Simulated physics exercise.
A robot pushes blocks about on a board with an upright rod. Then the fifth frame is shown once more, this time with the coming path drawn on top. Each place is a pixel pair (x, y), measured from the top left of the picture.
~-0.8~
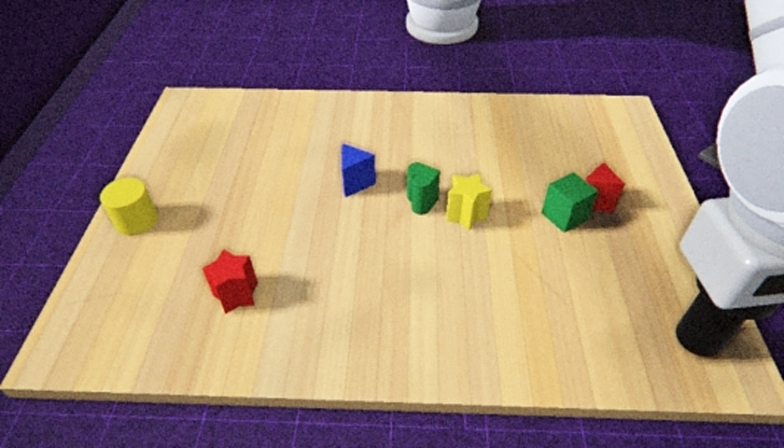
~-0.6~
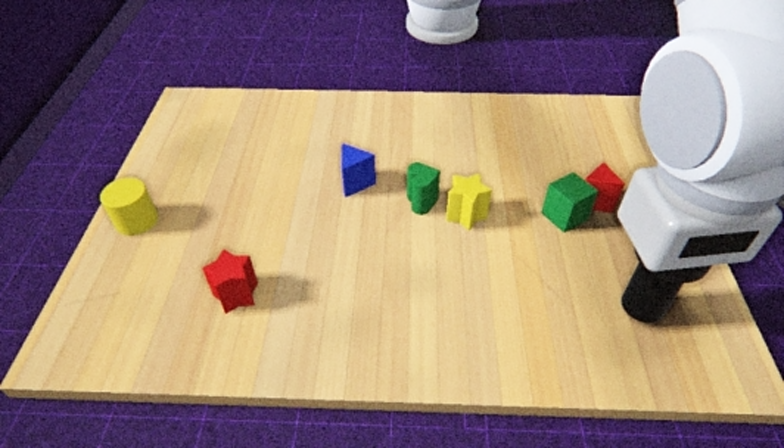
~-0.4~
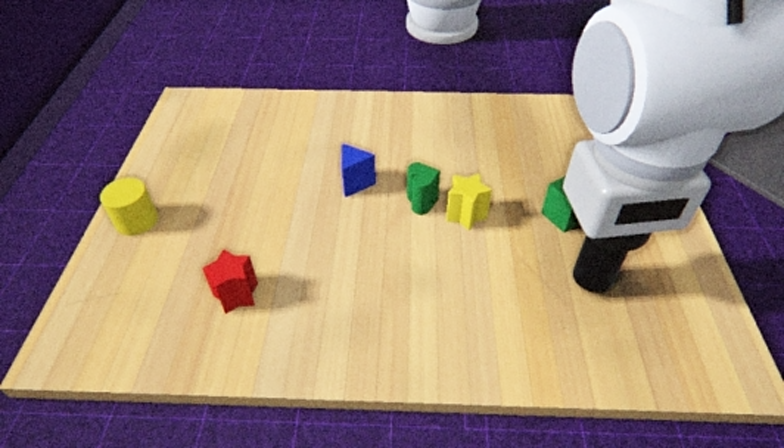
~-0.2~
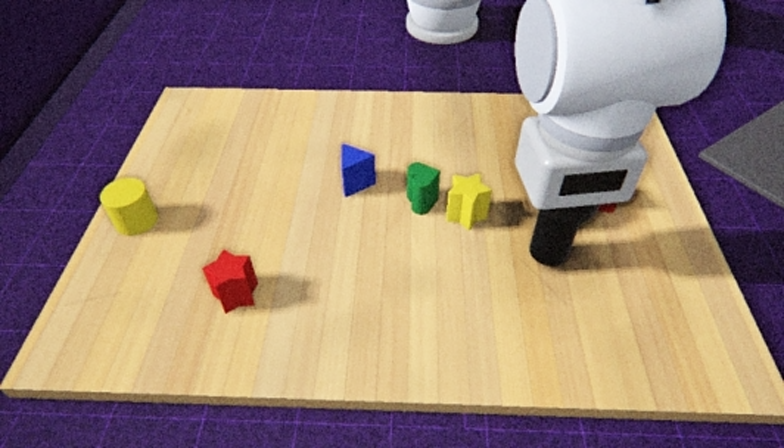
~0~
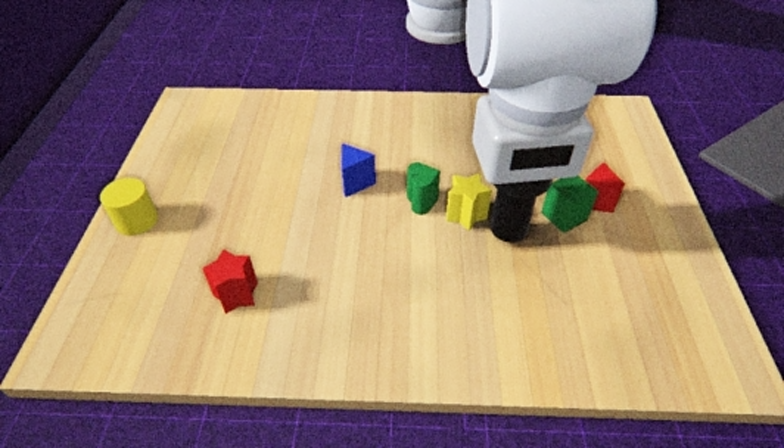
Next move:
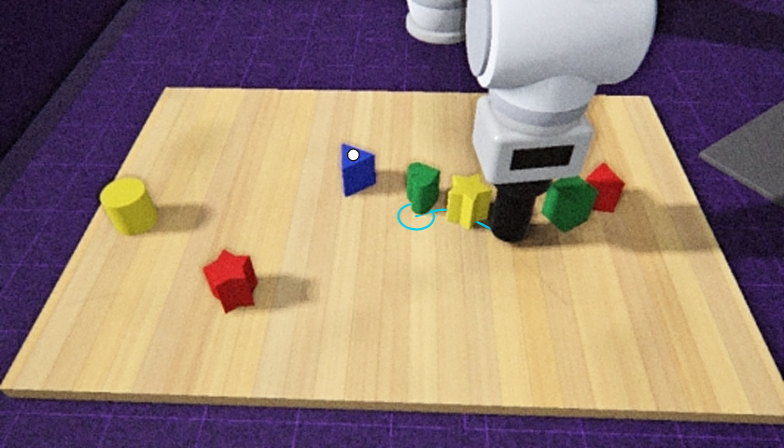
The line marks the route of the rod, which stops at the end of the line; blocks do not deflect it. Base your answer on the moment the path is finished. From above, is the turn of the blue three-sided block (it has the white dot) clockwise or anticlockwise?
Watching from overhead, you'd notice the blue three-sided block rotating counter-clockwise.
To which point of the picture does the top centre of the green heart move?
Near (379, 157).
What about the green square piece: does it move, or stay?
It keeps its spot.
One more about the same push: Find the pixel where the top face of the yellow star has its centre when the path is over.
It ends at (408, 166).
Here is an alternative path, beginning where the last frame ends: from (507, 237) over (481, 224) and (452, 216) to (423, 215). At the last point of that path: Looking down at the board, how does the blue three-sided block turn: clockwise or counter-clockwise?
Viewed from overhead, the blue three-sided block winds up turned anticlockwise.
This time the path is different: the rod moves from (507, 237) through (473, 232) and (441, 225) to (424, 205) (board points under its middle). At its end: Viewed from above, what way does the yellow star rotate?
My answer: Clockwise.
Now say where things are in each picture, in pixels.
In the first frame, lower end of the rod (698, 338), tops of blocks, blue three-sided block (353, 155), green heart (423, 173), yellow star (470, 186), green square piece (574, 187).
In the second frame, rod (642, 306), blocks as before.
In the third frame, rod (593, 277), blocks as before.
In the fourth frame, rod (548, 252), blocks as before.
In the fifth frame, rod (509, 229), blue three-sided block (353, 155), green heart (423, 173), yellow star (470, 186), green square piece (574, 187).
The drawn path runs from (507, 237) over (477, 222) and (447, 210) to (416, 216); the dot is on the blue three-sided block.
On the path given first. One third of the way, rod (477, 213); green heart (420, 172), turned 10° anticlockwise; yellow star (454, 176).
Two thirds of the way, rod (447, 202); green heart (395, 164); yellow star (425, 165).
At the end, rod (416, 208); blue three-sided block (350, 153), turned 25° anticlockwise; green heart (379, 157), turned 20° clockwise; yellow star (408, 166), turned 25° clockwise; green square piece not moved.
